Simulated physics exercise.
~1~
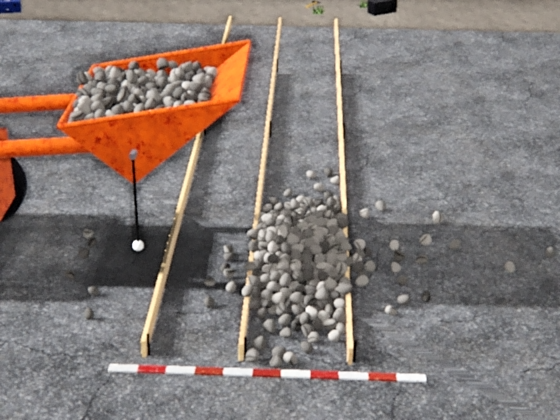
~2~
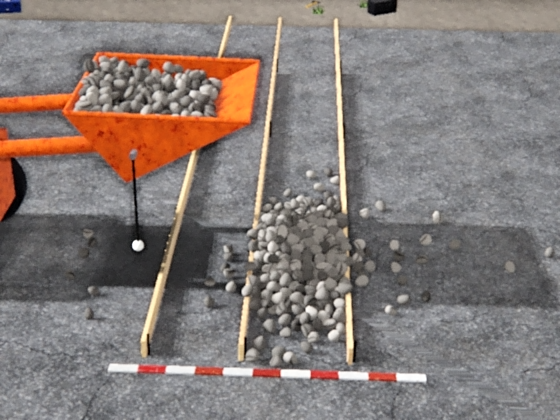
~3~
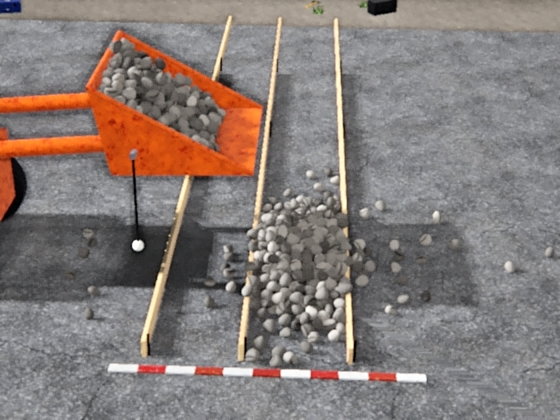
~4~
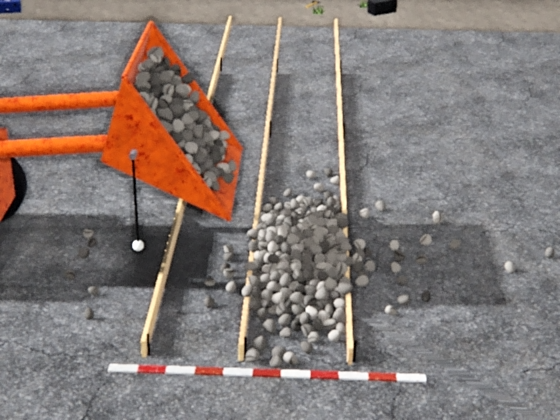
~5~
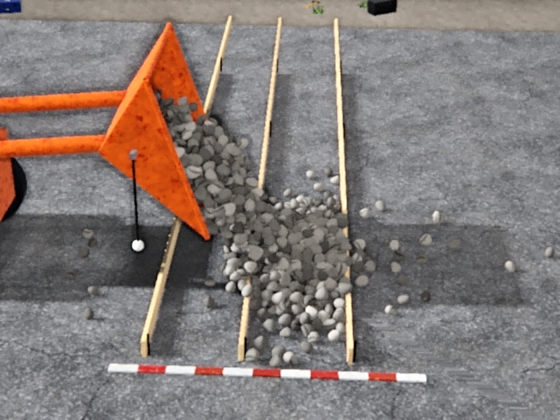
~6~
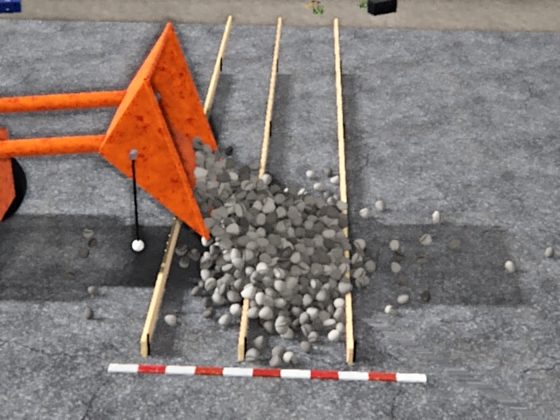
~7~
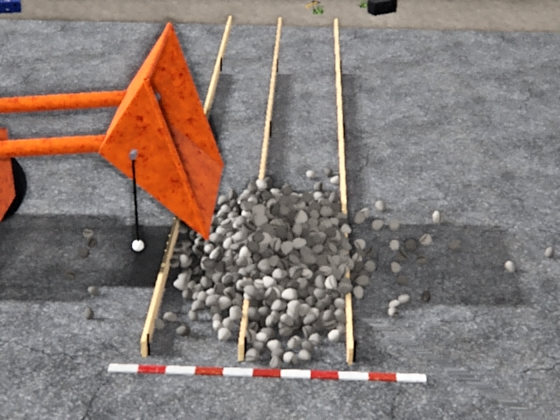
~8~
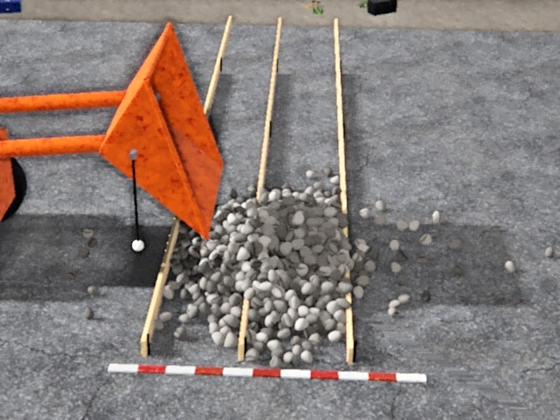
An orange loader bucket tipping rounded grey cobbles beside an earlier heap, the stones sliding out and spreading across both board-lined bays.
